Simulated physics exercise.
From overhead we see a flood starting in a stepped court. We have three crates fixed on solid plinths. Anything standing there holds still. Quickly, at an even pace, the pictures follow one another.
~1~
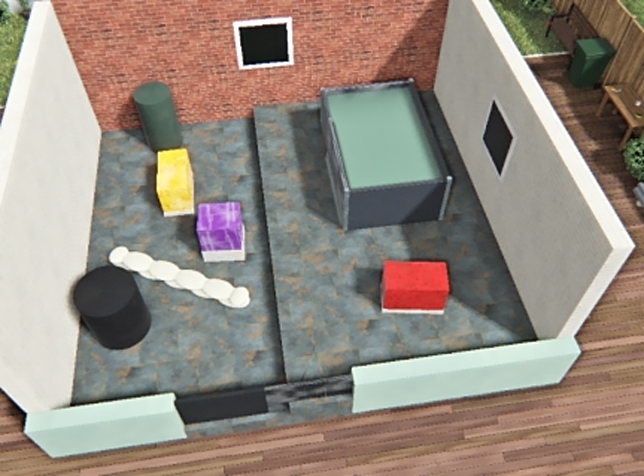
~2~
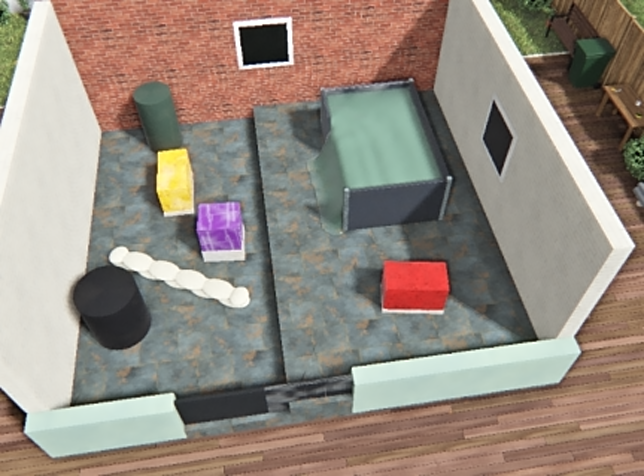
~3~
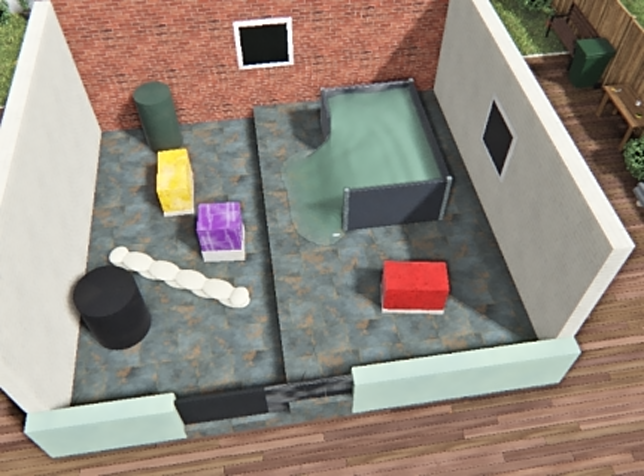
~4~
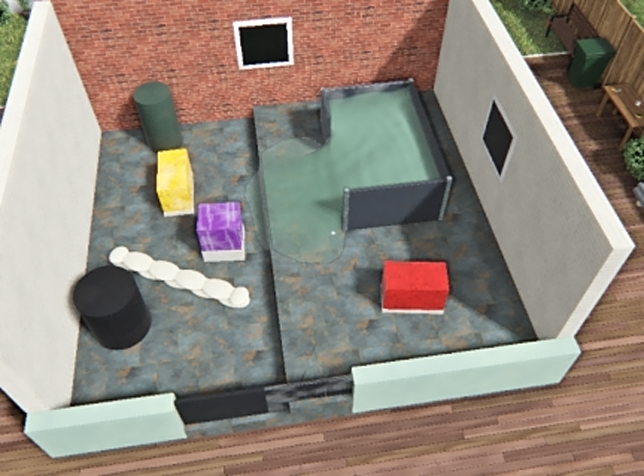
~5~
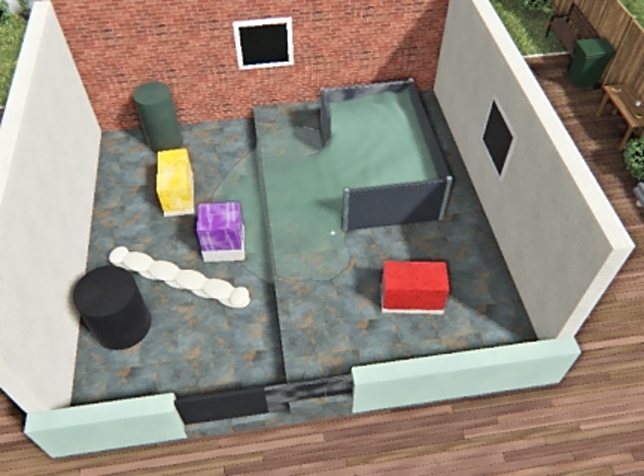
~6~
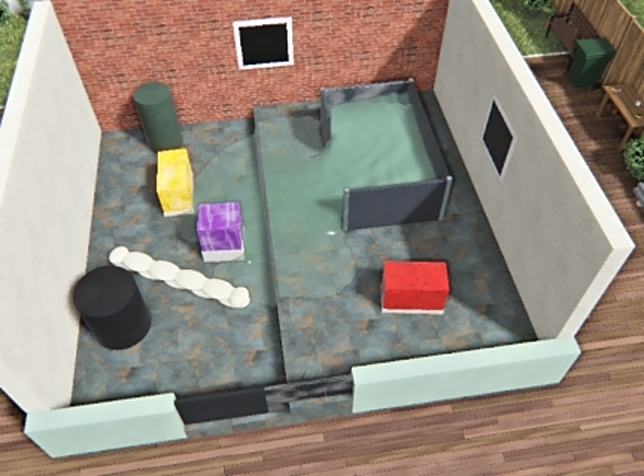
Green water pours from the tank's open left side and spreads across the court around the purple block.
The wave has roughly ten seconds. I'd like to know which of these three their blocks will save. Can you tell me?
Result: The purple crate will be left wet; the red crate will be left dry; the yellow crate will be left wet.
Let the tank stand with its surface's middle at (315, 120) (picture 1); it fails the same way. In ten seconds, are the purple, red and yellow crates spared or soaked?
Crate by crate: Purple crate is overrun, red crate is missed, yellow crate is overrun.
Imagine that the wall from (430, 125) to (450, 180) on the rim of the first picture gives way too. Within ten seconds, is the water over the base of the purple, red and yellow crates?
In that case the purple crate is never flooded, the red crate is flooded and the yellow crate is flooded.
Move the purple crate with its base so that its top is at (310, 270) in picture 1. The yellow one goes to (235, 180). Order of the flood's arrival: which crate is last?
Going by the pictures, it's the red crate.
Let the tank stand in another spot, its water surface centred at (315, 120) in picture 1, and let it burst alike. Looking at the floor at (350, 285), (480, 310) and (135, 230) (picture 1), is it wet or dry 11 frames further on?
First unwetted; next unwetted; last drenched.
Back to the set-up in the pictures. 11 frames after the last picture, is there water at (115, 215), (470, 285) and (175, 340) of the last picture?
Taking the three spots one by one, I'd call them drenched, clear and drenched.
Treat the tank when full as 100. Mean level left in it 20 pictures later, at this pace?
About 22 %.
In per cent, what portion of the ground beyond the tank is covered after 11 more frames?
Some 55 per cent.
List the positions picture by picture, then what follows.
The first frame shows the tank at (381, 135) is whole and still.
In the second frame, water pours out at (338, 177) and has run to (341, 234).
In the third frame, the front is at (320, 242), out from the gap at (338, 180).
In the fourth frame, the front is at (251, 185), out from the gap at (338, 181).
In the fifth frame, water pours out at (338, 182) and has run to (218, 196).
In the sixth frame, water pours out at (338, 182) and has run to (180, 223).
A moment on, water covers 40 % of the floor; the purple crate water round its plinth, the red crate not reached, the yellow crate water round its plinth.
Next, water covers 55 % of the floor; the purple crate water round its plinth, the red crate water round its plinth, the yellow crate water round its plinth.
Then, water covers 60 % of the floor; the purple crate water round its plinth, the red crate water round its plinth, the yellow crate water round its plinth.
Later, water covers 60 % of the floor; the purple crate water round its plinth, the red crate water round its plinth, the yellow crate water round its plinth.
In the end, water covers 55 % of the floor; the purple crate was topped, the red crate stayed above the water, the yellow crate was topped.
